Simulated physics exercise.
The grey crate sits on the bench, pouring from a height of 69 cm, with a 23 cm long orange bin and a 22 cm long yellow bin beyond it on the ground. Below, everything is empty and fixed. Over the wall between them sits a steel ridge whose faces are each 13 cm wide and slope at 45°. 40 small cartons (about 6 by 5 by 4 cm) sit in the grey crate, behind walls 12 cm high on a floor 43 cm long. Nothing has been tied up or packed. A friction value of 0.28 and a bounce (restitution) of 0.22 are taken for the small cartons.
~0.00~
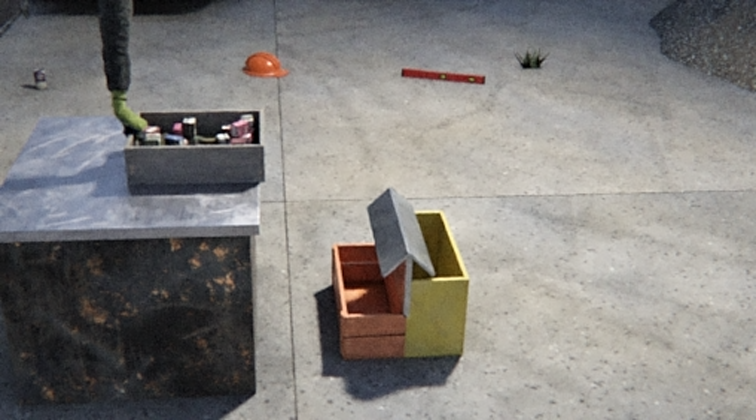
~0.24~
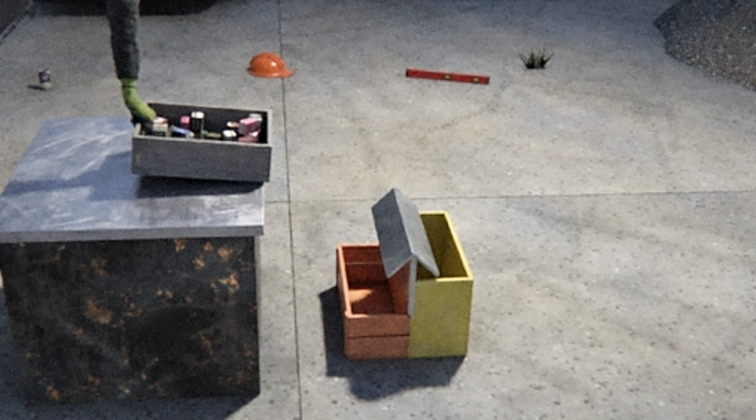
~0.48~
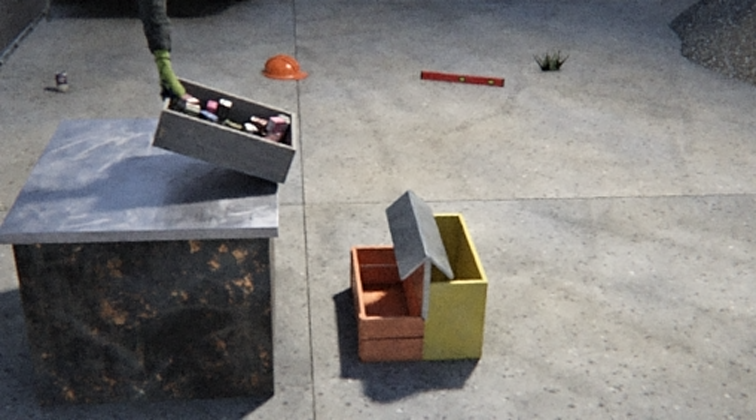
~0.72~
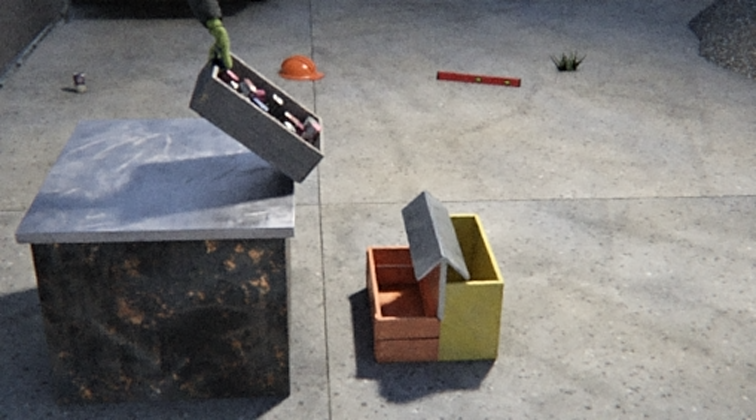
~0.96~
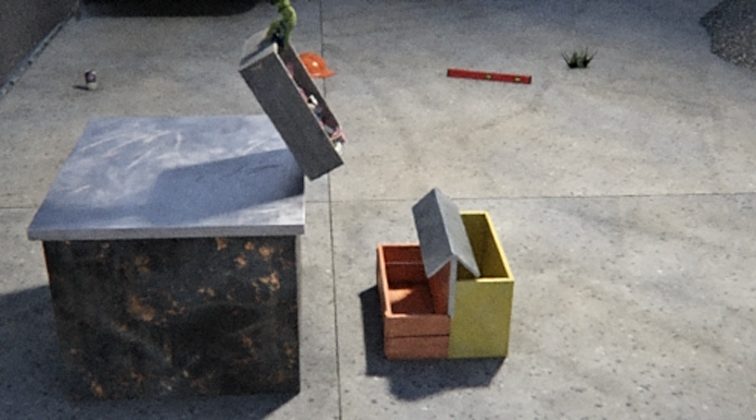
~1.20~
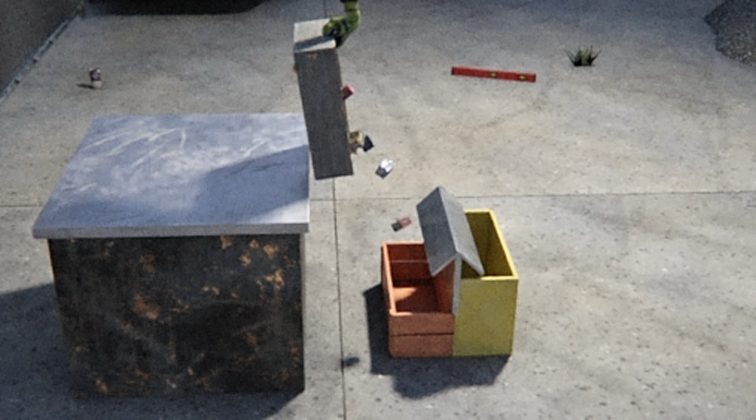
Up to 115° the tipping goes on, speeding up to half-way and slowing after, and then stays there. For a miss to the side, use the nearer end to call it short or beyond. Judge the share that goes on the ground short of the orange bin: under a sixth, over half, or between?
I'd reckon the ground short of the orange bin takes between one sixth and half of the load.
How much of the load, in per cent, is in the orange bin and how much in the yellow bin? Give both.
About 75 in a hundred first and about 0 in a hundred second.
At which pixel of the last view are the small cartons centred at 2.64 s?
Look around pixel (415, 306).
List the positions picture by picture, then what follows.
In the first picture (we follow the rim corner now nearest the camera; the camera pans a little), grey crate at (128, 147); yellow bin at (412, 280); tilt 0°; nothing out yet.
In the second picture, grey crate at (136, 136); tilt 5°.
In the third picture, grey crate at (166, 110); tilt 19°.
In the fourth picture, grey crate at (216, 78); tilt 39°.
In the fifth picture, grey crate at (277, 54); tilt 61°.
In the sixth picture, grey crate at (335, 50); yellow bin at (461, 279); tilt 82°; 4 out, the lowest carton at (402, 224).
After 1.43 s, tilt 100°; 34 still in the grey crate, 1 in the orange bin and 5 in the air.
After 1.72 s, tilt 113°; 19 still in the grey crate, 5 in the orange bin, 1 on the ground short of the orange bin and 15 in the air.
After 2.12 s, tilt 115°; 1 still in the grey crate, 20 in the orange bin, 6 on the ground short of the orange bin and 13 in the air.
Outcome (at 2.64 s), 30 in the orange bin and 10 on the ground short of the orange bin. Asked share, 10 of 40, 25 per cent.
